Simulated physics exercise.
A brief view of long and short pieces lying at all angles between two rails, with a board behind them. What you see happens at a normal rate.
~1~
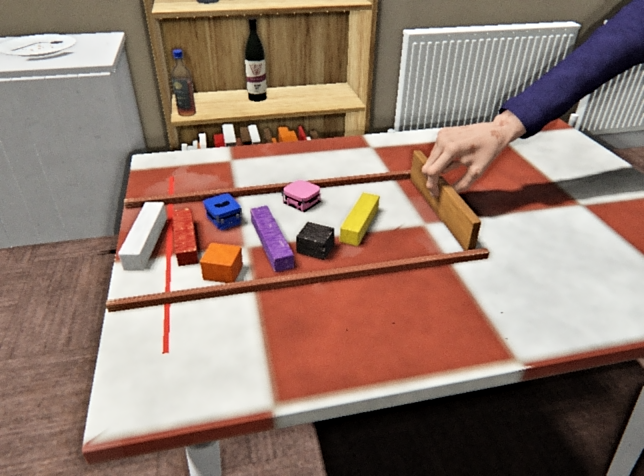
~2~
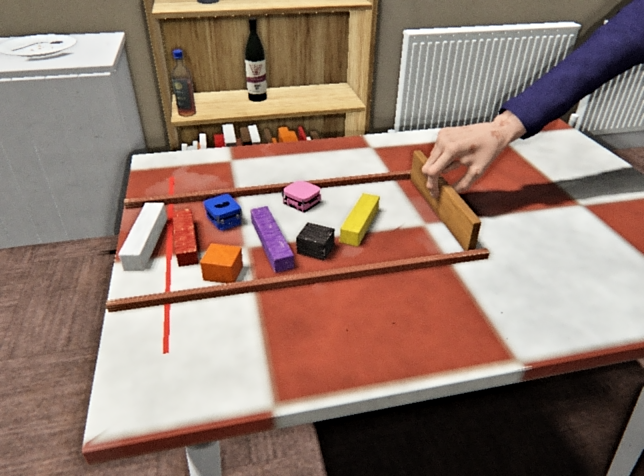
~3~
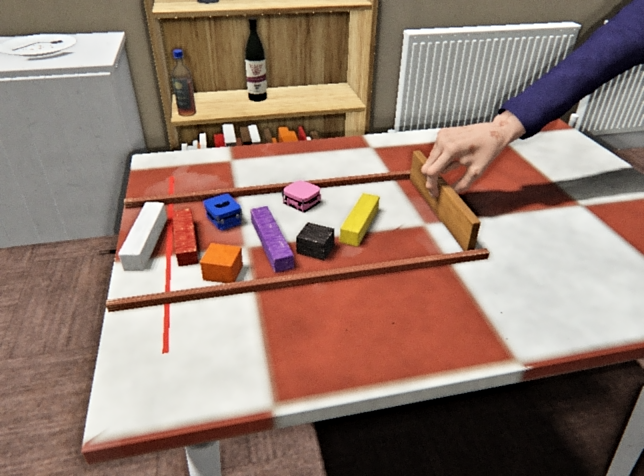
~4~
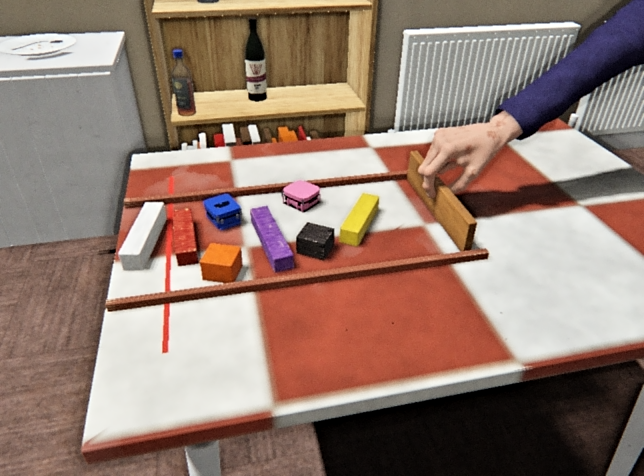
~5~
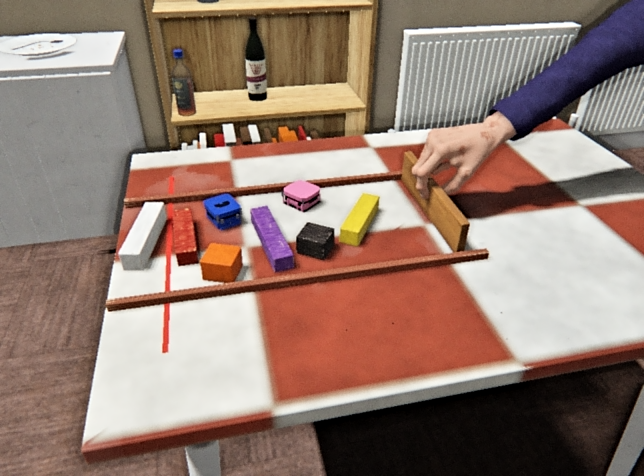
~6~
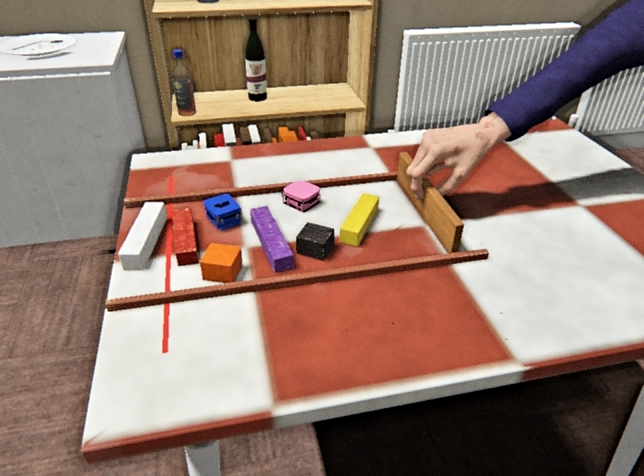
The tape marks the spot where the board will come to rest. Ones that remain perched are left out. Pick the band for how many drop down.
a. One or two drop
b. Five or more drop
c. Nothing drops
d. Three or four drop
The answer is d.
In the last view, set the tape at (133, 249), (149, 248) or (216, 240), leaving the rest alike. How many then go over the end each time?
Try by try, 6, 5 and 1.
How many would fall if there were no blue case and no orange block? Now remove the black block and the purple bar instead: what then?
The first try gives 2, the second gives 1.
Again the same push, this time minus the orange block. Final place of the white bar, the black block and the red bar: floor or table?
Outcome for the white bar: It drops; for the black block: It stays; for the red bar: It drops.
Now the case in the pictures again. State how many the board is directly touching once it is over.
The count comes out at 2.
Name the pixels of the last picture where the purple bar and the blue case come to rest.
Roughly (112, 256); the other one roughly (124, 219).
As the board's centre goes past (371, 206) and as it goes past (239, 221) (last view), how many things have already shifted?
At that stage 1; at the next, 8.
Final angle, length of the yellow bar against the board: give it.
It measures close to 0 degrees.
A little later, none off yet; white bar at rest near (145, 235); red bar at rest near (185, 236); orange block at rest near (222, 263).
Next, none off yet; white bar at rest near (145, 235); red bar at rest near (185, 236); orange block shifted about its own width near (197, 267).
Later still, none off yet; white bar shifted a little near (117, 234); red bar shifted a little near (142, 238); orange block shifted well along near (117, 270).
When it is over, the number that fall off is three or four; down, orange block, red bar and white bar.
